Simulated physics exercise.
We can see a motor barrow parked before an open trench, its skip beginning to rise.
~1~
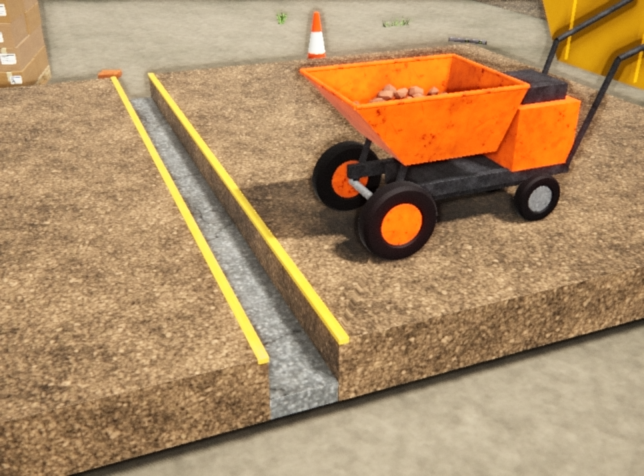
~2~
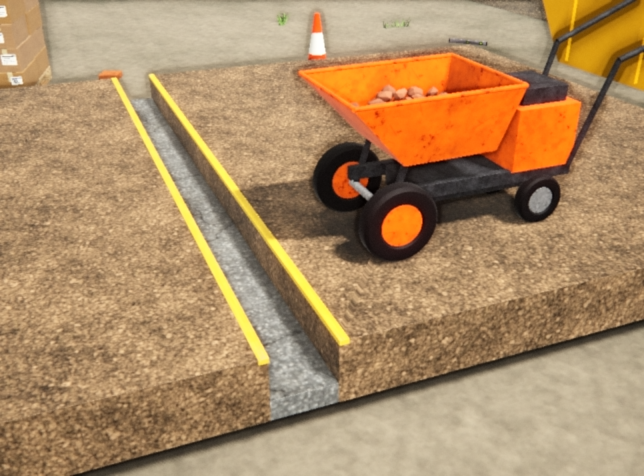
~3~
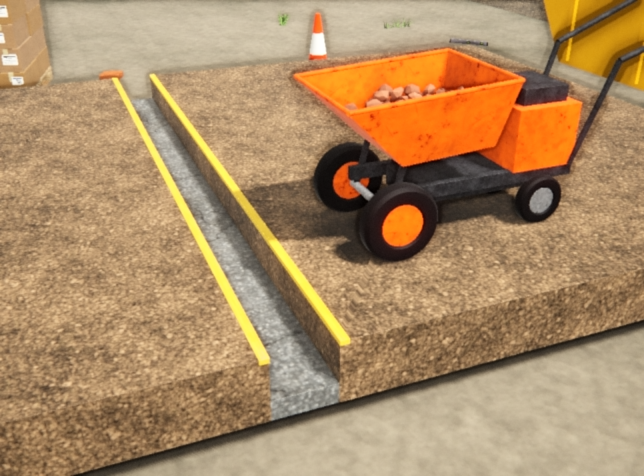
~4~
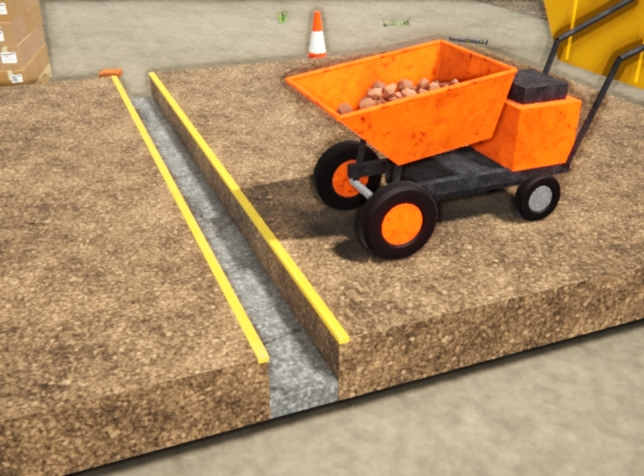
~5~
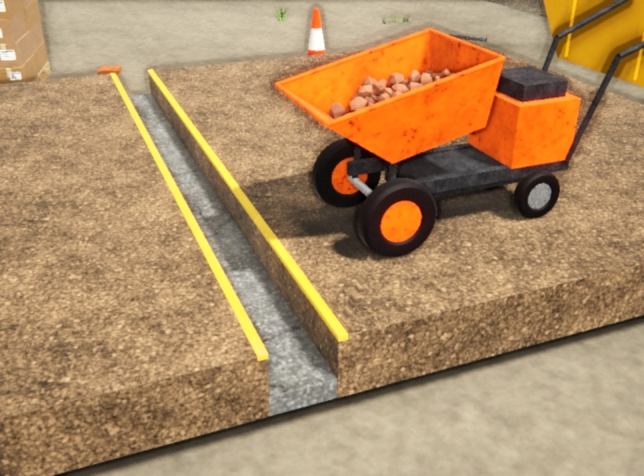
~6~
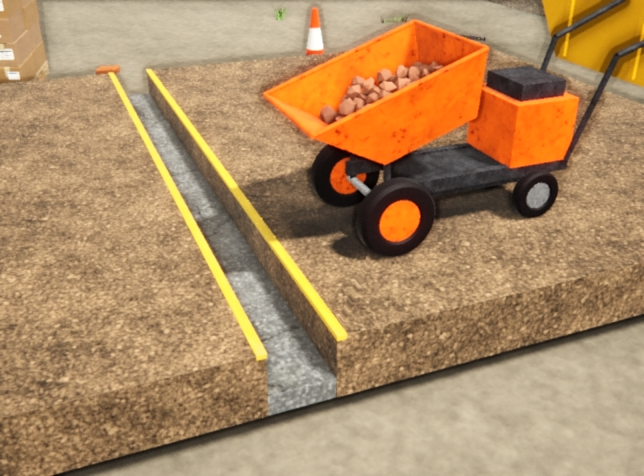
A patch of brown, gravelly ground on a building site is seen from above at an angle by a nearly still camera. An orange motor barrow with black tyres, its skip holding reddish rubble, stands right of a narrow grey-floored trench edged in yellow, with a traffic cone behind. The skip tilts steadily forward to the left, its back rising and its lip dipping, while the wheels stay put.
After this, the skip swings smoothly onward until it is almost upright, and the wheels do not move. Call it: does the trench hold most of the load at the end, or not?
It does - it holds the larger portion.
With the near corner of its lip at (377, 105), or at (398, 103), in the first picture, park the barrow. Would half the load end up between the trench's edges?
The bulk; the bulk.
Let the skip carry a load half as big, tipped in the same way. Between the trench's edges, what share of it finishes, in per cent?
Something near 100 percent of it.
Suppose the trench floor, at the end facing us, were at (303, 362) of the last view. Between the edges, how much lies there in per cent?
Something close to 50 per cent.
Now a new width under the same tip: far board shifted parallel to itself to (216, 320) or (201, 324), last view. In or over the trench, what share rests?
The first try gives 100 percent, then the second gives 100 percent.
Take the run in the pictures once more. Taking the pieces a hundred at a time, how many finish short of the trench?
About 0 %.
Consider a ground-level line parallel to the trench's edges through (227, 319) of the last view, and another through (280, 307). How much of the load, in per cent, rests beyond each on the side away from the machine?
In order: 10 percent, then 60 percent.
Soon, skip tipped steeply; all in the skip.
A while on, skip tipped right over; about two thirds in the skip; about a quarter in or heaped over the trench; a small part beyond it.
Towards the end, skip tipped right over; a small part in the skip; most in or heaped over the trench; a small part beyond it.
Finally, skip tipped right over; a small part in the skip; most in or heaped over the trench; a small part beyond it.
